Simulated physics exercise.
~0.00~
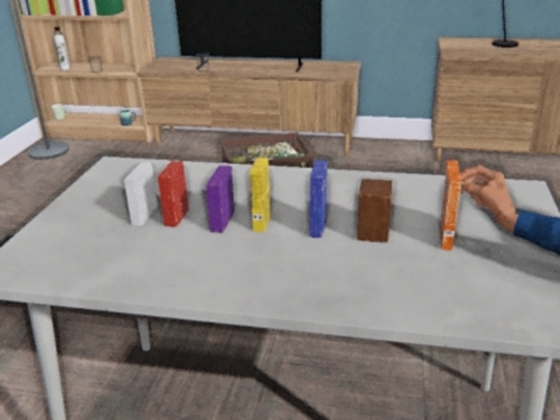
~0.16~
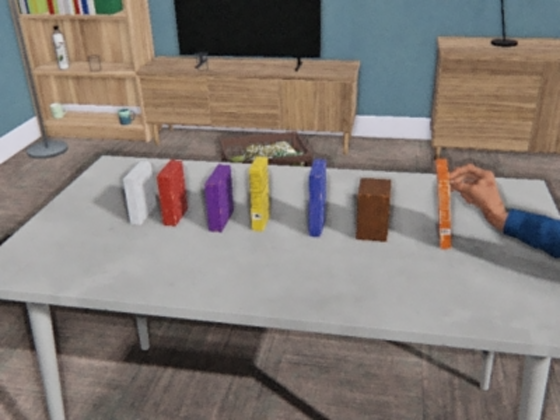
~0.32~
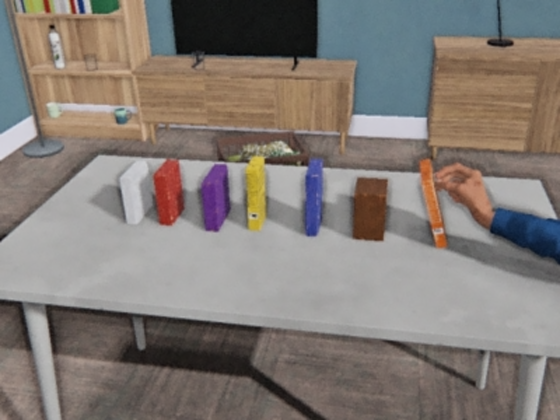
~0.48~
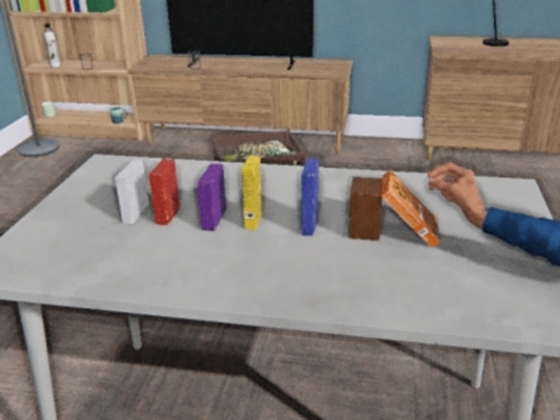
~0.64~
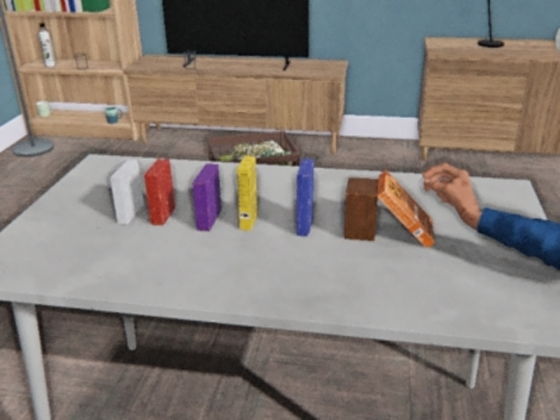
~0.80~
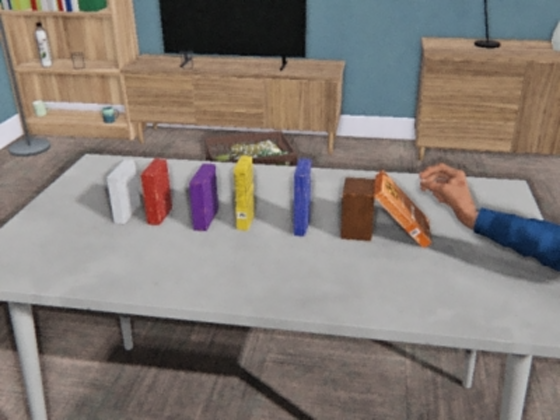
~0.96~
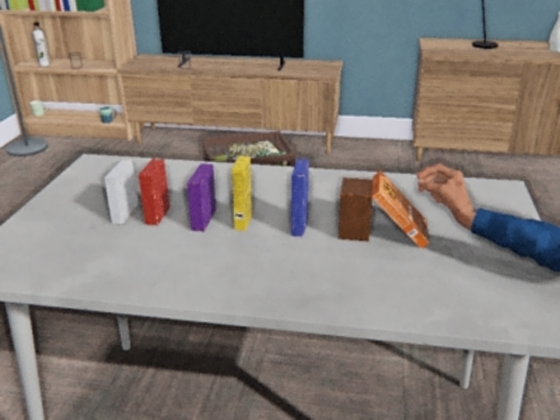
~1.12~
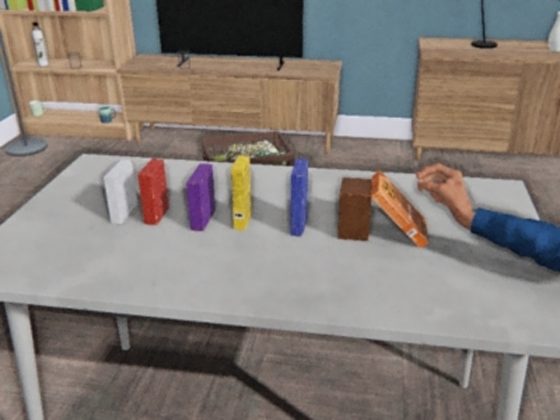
On a grey table in a living room, a hand tips an orange packet left onto a brown block, leaving the others standing.
